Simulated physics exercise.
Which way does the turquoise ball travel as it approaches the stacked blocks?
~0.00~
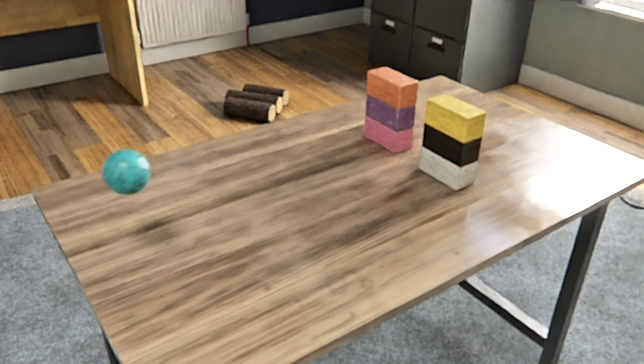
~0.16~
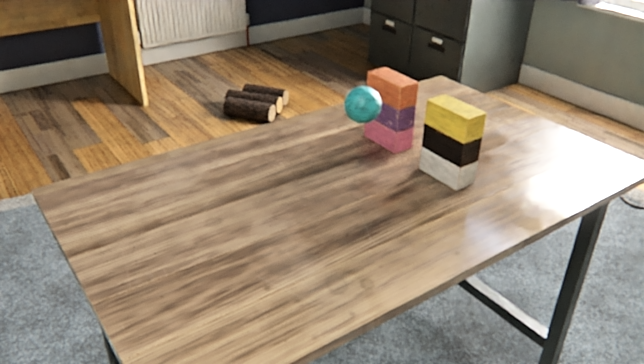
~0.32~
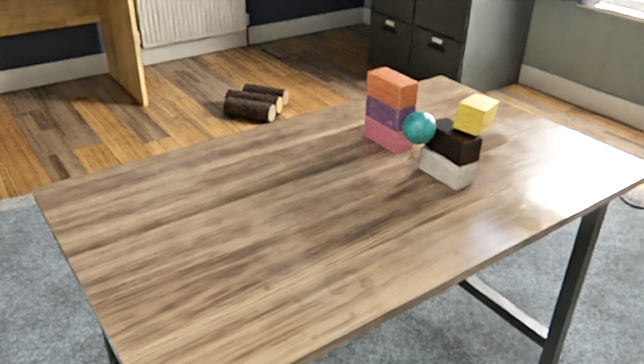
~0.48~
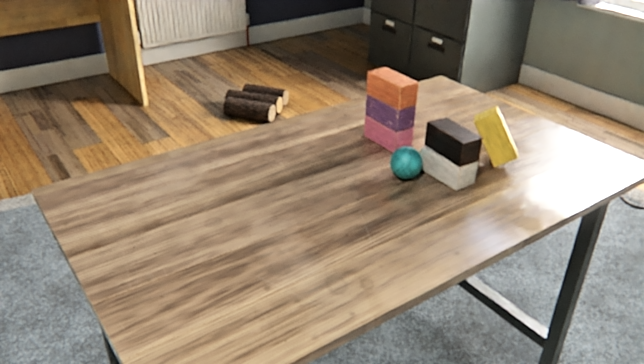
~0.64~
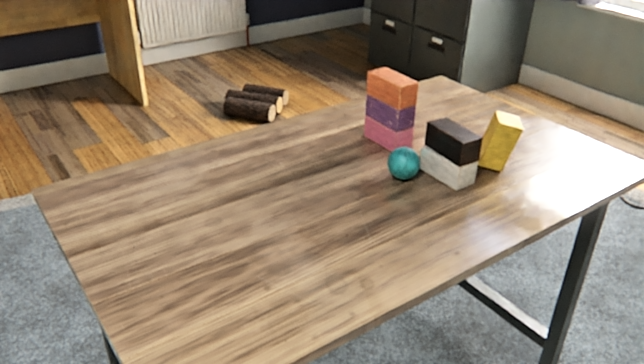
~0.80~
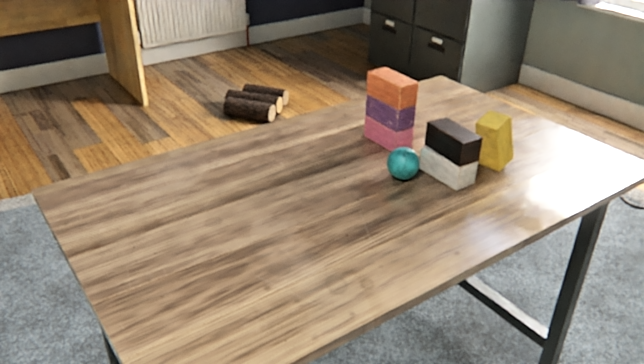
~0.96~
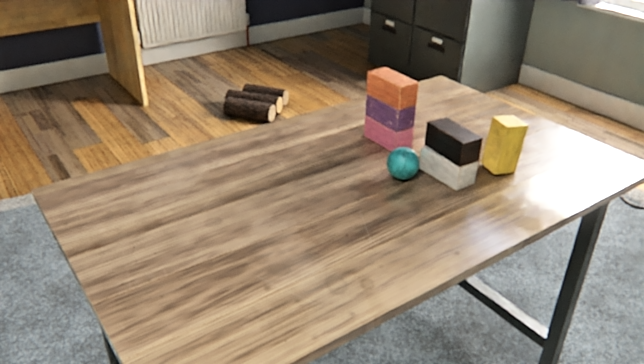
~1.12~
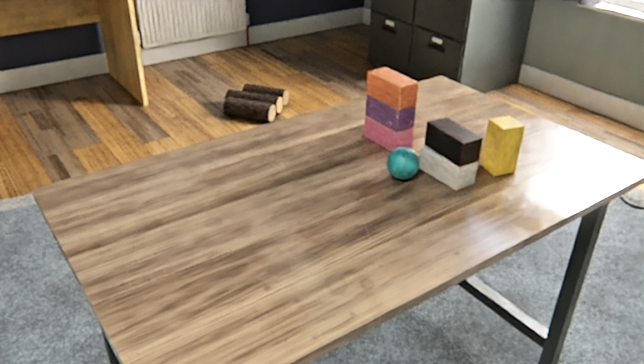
The turquoise ball travels to the right, toward the stacked blocks.
